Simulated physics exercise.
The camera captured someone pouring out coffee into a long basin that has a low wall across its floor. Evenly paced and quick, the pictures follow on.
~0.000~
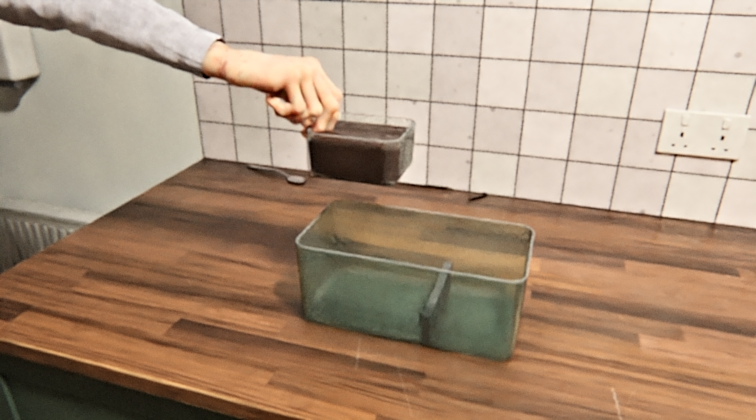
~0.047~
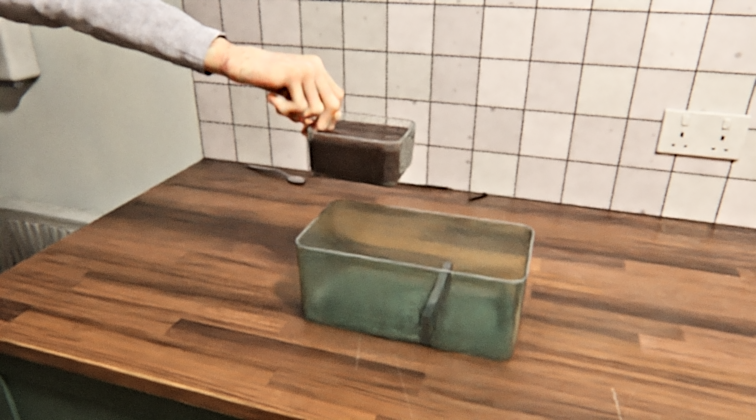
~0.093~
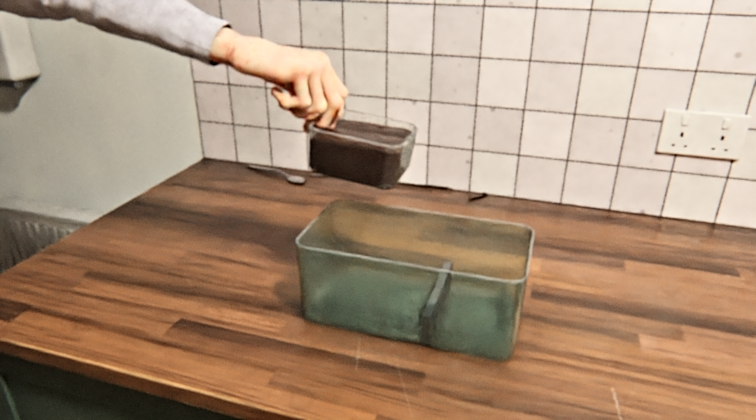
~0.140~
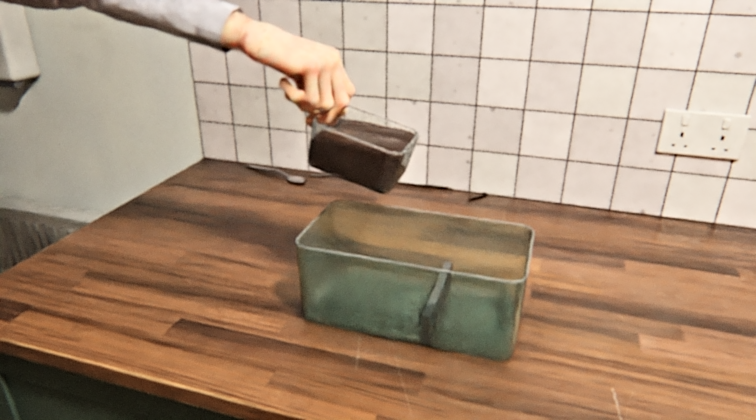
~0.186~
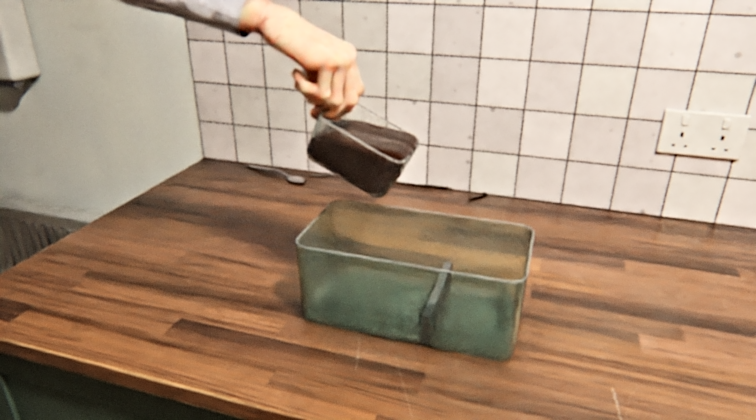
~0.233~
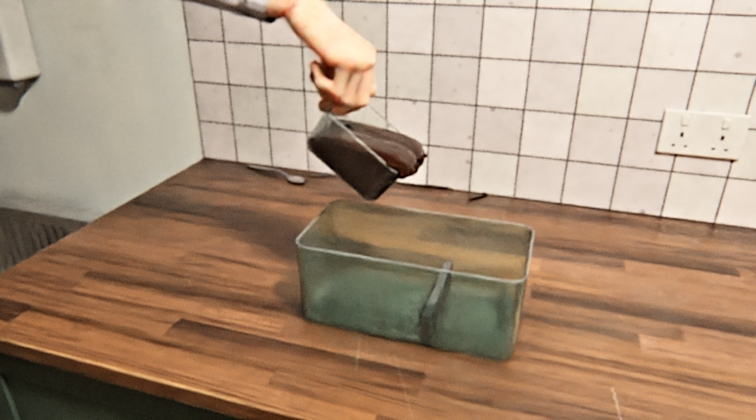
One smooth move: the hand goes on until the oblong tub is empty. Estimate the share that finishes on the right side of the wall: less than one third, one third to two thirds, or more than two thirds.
The right side ends up with one third to two thirds.
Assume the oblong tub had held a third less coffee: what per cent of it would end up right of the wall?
Near 25 %.
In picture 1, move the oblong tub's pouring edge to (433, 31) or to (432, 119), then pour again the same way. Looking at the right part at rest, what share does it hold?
Roughly 70 % and 70 %.
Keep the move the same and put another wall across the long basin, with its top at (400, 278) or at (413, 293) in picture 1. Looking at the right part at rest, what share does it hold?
That'd be about 90 percent for the first and about 70 percent for the other.
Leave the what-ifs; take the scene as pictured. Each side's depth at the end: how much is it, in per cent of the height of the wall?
I'd put the left at about 20 and the right at about 40.
A moment on, the oblong tub is tipped right over and 9 per cent is still to pour, 20 is left of the wall and 41 right of it.
Next, the oblong tub is tipped right over and 0 per cent is still to pour, 44 is left of the wall and 50 right of it.
Then the oblong tub is tipped right over and 0 per cent is still to pour, 50 is left of the wall and 48 right of it.
Later the oblong tub is tipped right over and 0 per cent is still to pour, 50 is left of the wall and 48 right of it.
At rest 50 per cent lies left of the wall, 48 right of it and 2 outside.
